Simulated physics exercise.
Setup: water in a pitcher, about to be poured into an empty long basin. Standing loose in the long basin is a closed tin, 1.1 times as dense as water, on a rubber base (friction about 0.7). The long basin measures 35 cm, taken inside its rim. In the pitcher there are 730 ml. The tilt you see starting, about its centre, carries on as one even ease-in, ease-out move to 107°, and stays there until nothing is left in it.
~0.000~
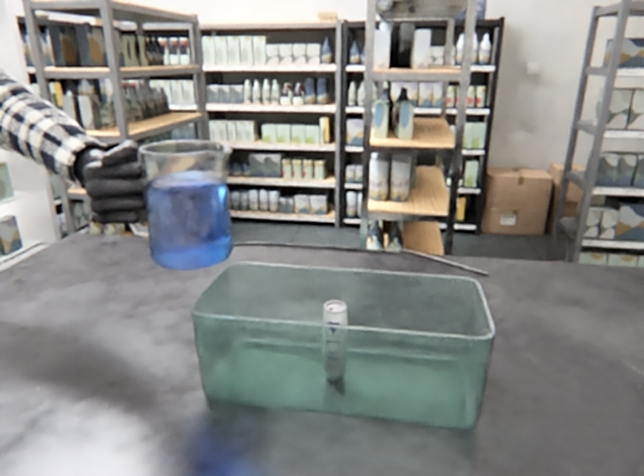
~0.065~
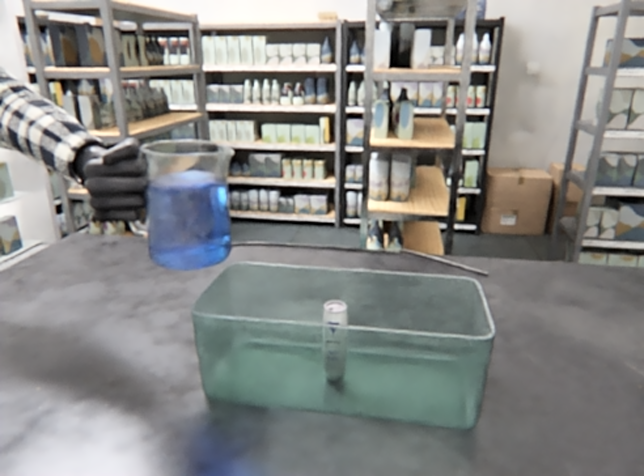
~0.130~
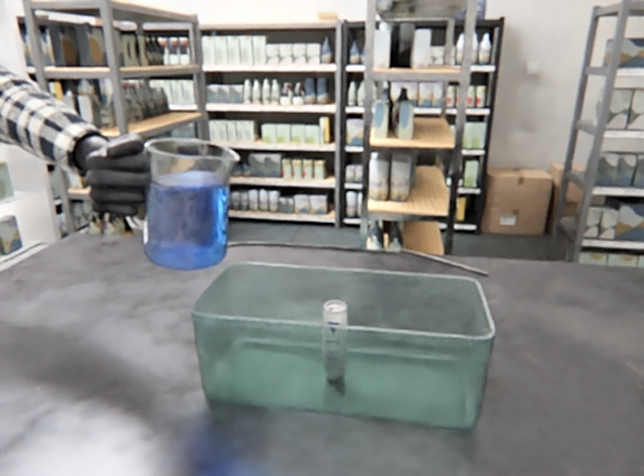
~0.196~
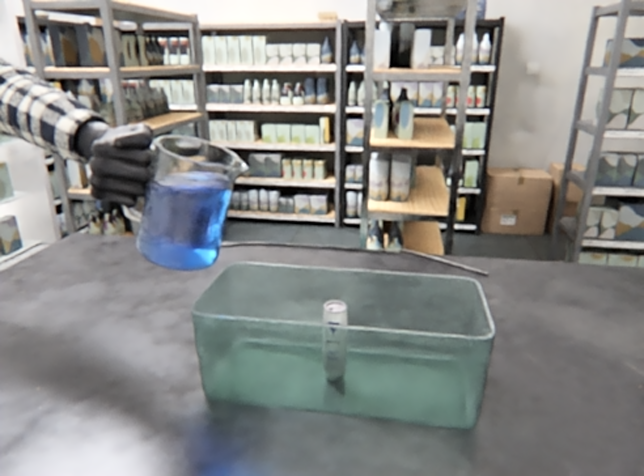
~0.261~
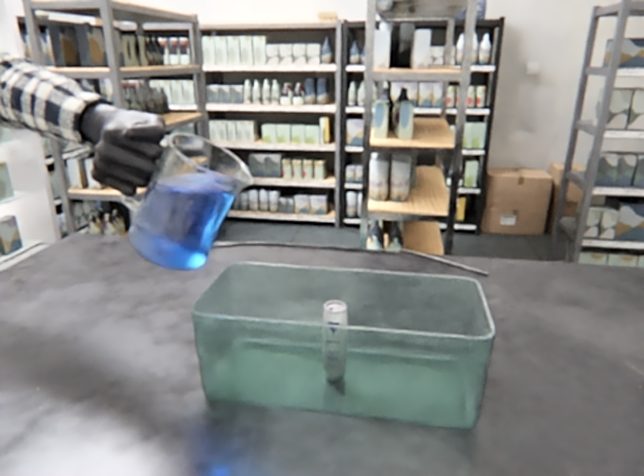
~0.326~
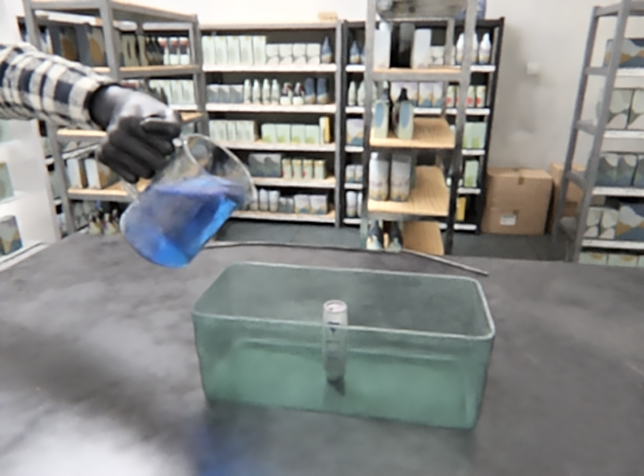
In the video, a black-gloved hand holds a clear pitcher of blue liquid above a dark tabletop, left of a long greenish basin containing a small upright container, then steadily tilts the pitcher rightward until it leans markedly.
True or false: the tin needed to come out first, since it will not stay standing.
False.
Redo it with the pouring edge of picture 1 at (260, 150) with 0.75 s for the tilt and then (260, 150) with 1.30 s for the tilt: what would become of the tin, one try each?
First it tips over; then it tips over.
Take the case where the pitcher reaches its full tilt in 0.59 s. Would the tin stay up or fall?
Result: Tin upright.
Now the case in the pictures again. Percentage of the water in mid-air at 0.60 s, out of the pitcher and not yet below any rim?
Roughly 18 percent.
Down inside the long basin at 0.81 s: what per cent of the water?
I'd say roughly 64 in a hundred of it.
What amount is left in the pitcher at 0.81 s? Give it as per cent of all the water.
24 per cent or thereabouts.
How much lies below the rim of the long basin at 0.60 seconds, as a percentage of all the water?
I'd put it near 12 percent.
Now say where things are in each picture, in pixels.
It leans 0°; its right rim is at (231, 150); the water meets the walls at (152, 177) and (223, 180); the long basin's rim runs from (211, 286) to (486, 307); the tin's top is at (335, 310), in the first frame.
It leans 2°; its right rim is at (233, 152); the water meets the walls at (153, 177) and (224, 180), in the second frame.
It leans 8°; its right rim is at (238, 158); the water meets the walls at (155, 178) and (226, 182), in the third frame.
It leans 17°; its right rim is at (245, 168); the water meets the walls at (155, 184) and (230, 182), in the fourth frame.
It leans 29°; its right rim is at (252, 182); the water meets the walls at (150, 195) and (238, 186), in the fifth frame.
It leans 43°; its right rim is at (257, 199); the water meets the walls at (137, 200) and (249, 192), in the sixth frame.
After 0.60 s the tilt is 97° and 70 per cent is still to pour; the tin stands where it began.
After 0.81 s the tilt is 107° and 24 per cent is still to pour; the tin stands where it began.
After 1.02 s the tilt is 107° and 5 per cent is still to pour; the tin stands where it began.
After 1.25 s the tilt is 107° and 1 per cent is still to pour; the tin stands where it began.
In the end the tin stands where it began.
